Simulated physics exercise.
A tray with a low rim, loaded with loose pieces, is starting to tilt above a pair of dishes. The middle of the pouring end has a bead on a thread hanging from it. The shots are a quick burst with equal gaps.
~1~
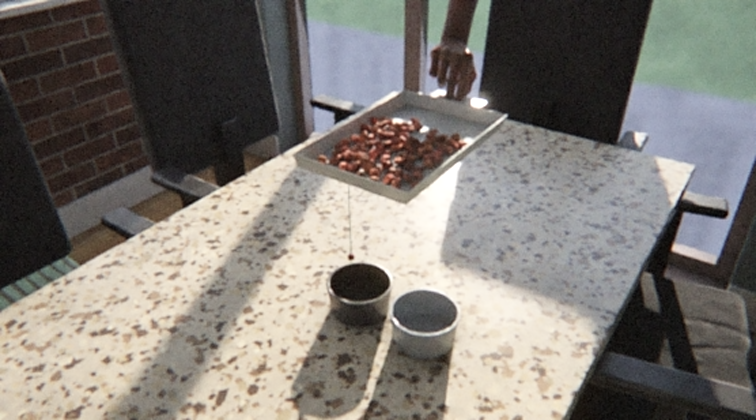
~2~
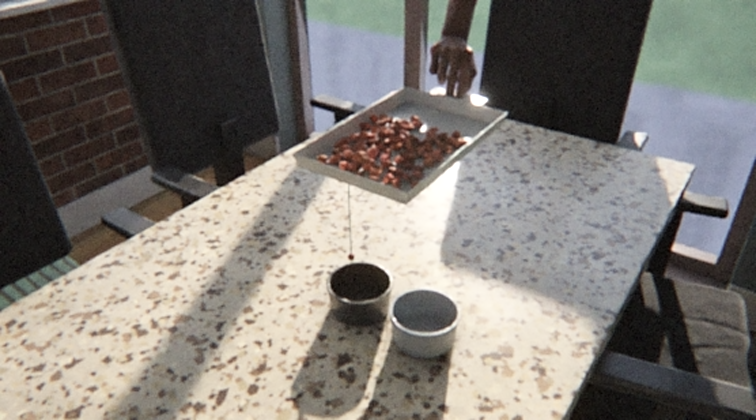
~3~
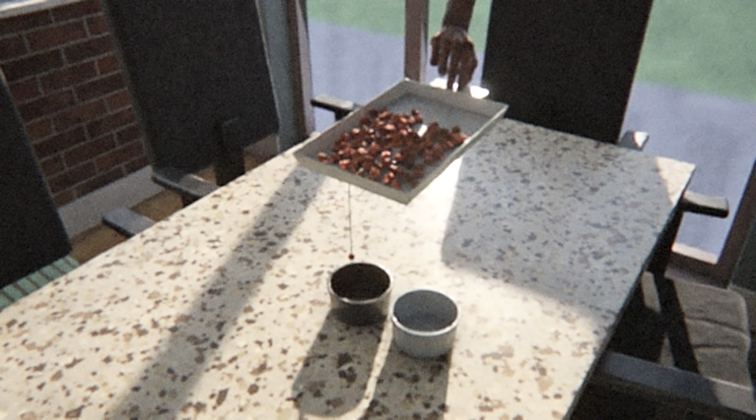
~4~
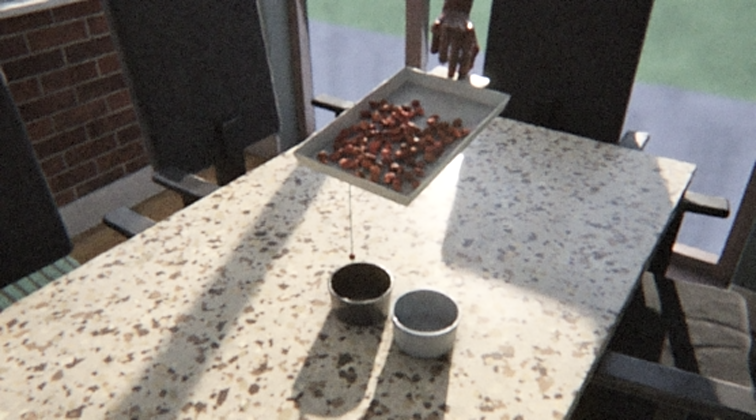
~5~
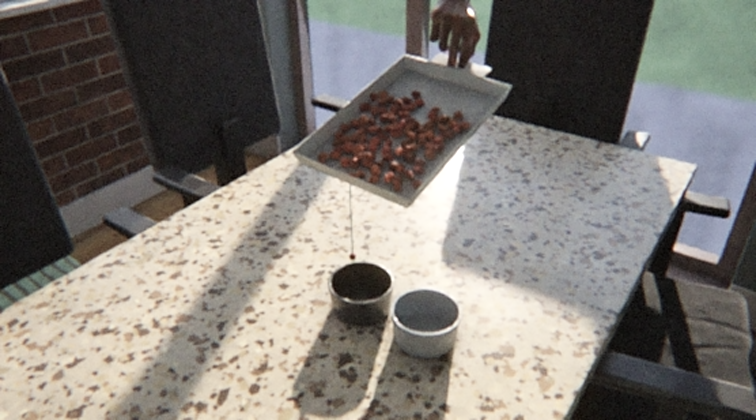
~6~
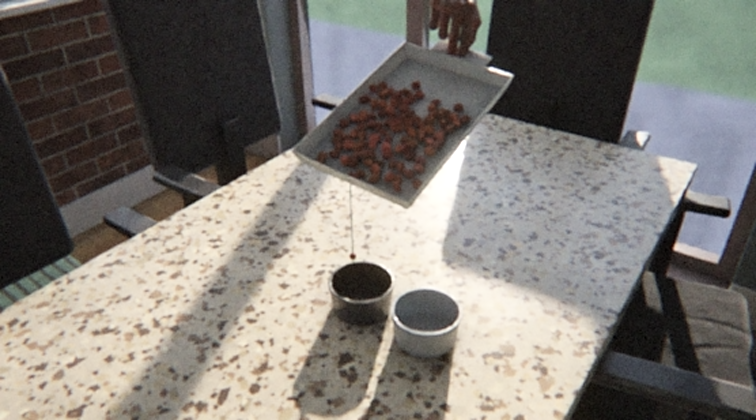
On a speckled table beside dark chairs, a hand raised the far end of a shallow tray of reddish-brown pieces, gradually tilting it toward two small round dishes while the pieces stayed on it.
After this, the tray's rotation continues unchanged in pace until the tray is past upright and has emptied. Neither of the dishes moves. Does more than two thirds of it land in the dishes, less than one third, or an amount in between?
Lands mid-range.
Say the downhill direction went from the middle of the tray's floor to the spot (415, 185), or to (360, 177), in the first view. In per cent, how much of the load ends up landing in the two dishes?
Roughly 50 percent first and 20 percent second.
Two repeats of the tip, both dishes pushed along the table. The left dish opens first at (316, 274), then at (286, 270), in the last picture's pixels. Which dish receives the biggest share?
First try: The dish on the right-hand side; second try: The dish on the right-hand side.
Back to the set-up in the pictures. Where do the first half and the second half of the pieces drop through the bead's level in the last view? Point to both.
About (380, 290) to begin with, then about (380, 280).
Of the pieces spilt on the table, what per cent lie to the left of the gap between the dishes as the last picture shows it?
Estimate: About 90 per cent.
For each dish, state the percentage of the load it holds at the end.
In the left dish you'd find about 30 % of the load, and in the right dish about 20 %.
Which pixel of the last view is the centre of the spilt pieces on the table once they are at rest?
I'd put the middle at roughly (353, 352).
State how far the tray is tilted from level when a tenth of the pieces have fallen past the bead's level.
The angle is roughly 80° at that point.
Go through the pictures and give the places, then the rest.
The first frame shows corners of the pouring end at (299, 153) and (406, 189), level; middle of the load at (396, 148), bits of crushed brick; left dish at (341, 310); right dish at (407, 341); bead on its thread at (351, 257).
The second frame shows corners of the pouring end at (299, 152) and (406, 189), level; middle of the load at (396, 147).
The third frame shows corners of the pouring end at (299, 152) and (407, 191), tipped barely, lowest at the right corner; middle of the load at (397, 143).
The fourth frame shows corners of the pouring end at (299, 151) and (407, 193), tipped a little, lowest at the right corner; middle of the load at (397, 138).
The fifth frame shows corners of the pouring end at (298, 150) and (407, 195), tipped a little, lowest at the right corner; middle of the load at (397, 134).
The sixth frame shows corners of the pouring end at (298, 149) and (407, 197), tipped clearly, lowest at the right corner; middle of the load at (397, 129); left dish at (342, 309); right dish at (408, 340).
Soon, tray tipped steeply; all on the tray.
A while on, tray tipped right over; about a quarter on the tray; a small part in the right dish; a small part in the left dish; about a quarter outside both; about a quarter in the air.
Towards the end, tray tipped past a quarter turn; about a quarter in the right dish; about a third in the left dish; about half outside both.
Finally, tray tipped past a quarter turn; about a quarter in the right dish; about a third in the left dish; about half outside both.
